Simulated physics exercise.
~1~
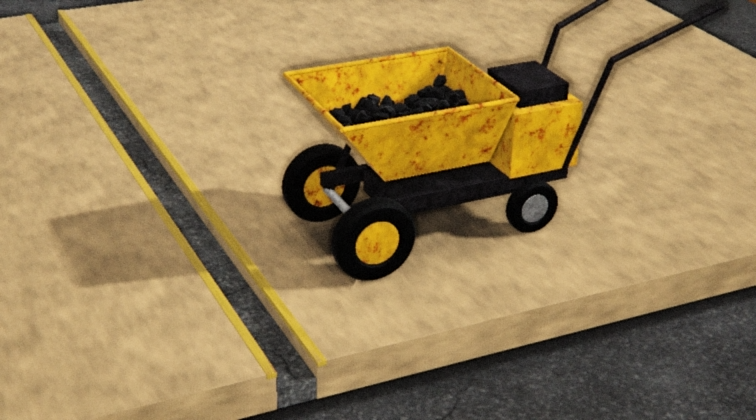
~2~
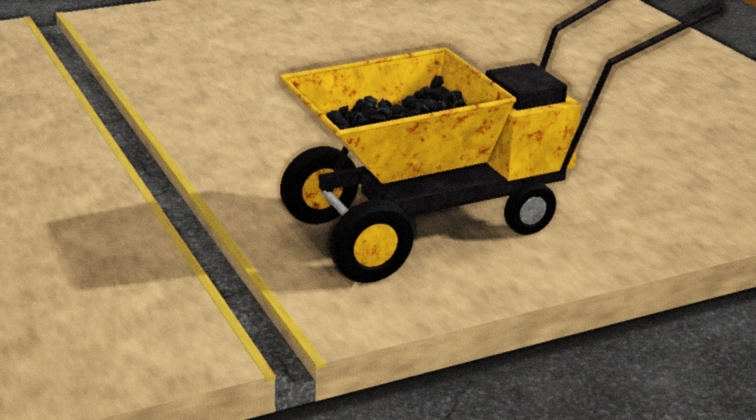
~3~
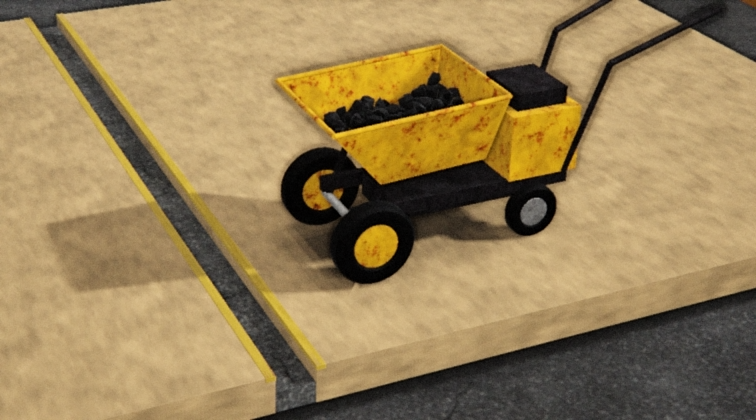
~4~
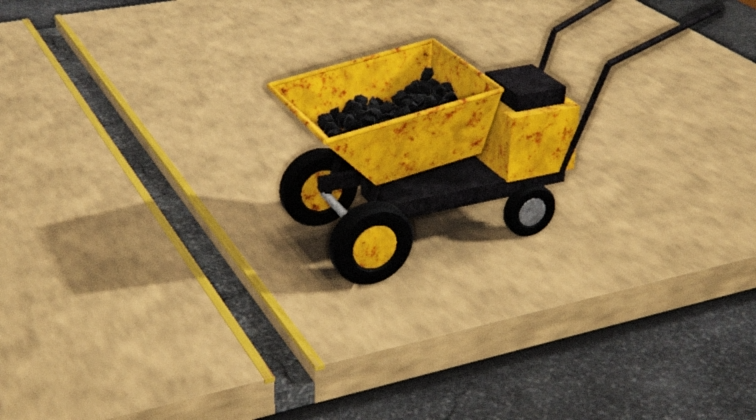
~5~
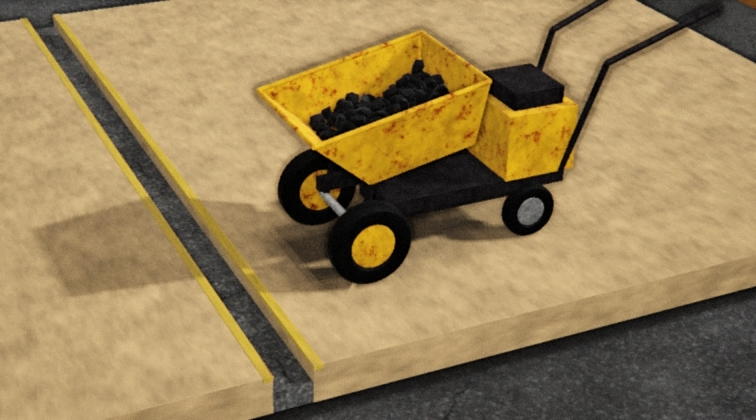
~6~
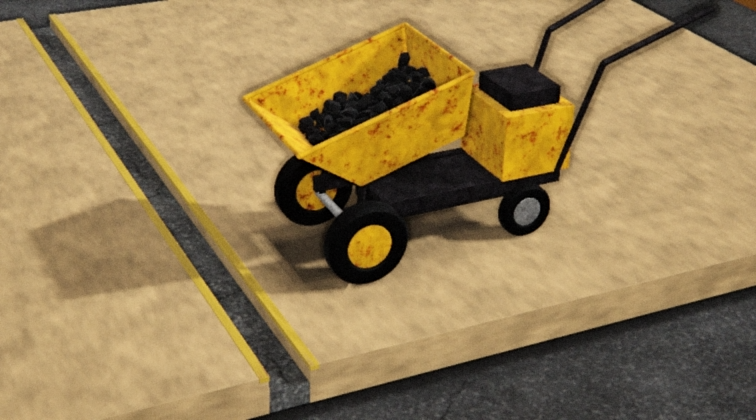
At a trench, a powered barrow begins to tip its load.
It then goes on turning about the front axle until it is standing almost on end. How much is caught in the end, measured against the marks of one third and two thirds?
The amount that reaches the trench will stay below a third.
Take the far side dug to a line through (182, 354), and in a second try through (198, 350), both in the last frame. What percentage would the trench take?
I'd say some 80 in a hundred, followed by 70 in a hundred.
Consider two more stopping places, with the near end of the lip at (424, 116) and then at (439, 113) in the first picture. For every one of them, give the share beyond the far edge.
In order: 0 % and 0 %.
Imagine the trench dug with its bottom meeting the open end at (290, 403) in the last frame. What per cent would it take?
The share would be around 30 in a hundred.
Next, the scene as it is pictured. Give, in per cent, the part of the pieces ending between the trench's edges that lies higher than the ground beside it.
Estimate: Around 25 %.
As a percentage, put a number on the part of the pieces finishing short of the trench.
Near 0 in every hundred.
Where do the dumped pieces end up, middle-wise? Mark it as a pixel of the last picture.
I'd place the middle at about (175, 278).
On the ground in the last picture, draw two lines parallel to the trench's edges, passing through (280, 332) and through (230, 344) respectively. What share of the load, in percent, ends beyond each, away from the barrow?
Around 80 per cent for the first, and 50 per cent for the second.
Soon after the last picture, skip tipped steeply; all in the skip.
A little later, skip tipped right over; most in the skip; a stray few in or heaped over the trench; about a quarter beyond it.
Later still, skip tipped right over; about a quarter in the skip; about a quarter in or heaped over the trench; about half beyond it.
At rest, skip tipped right over; about a quarter in the skip; about a quarter in or heaped over the trench; about half beyond it.
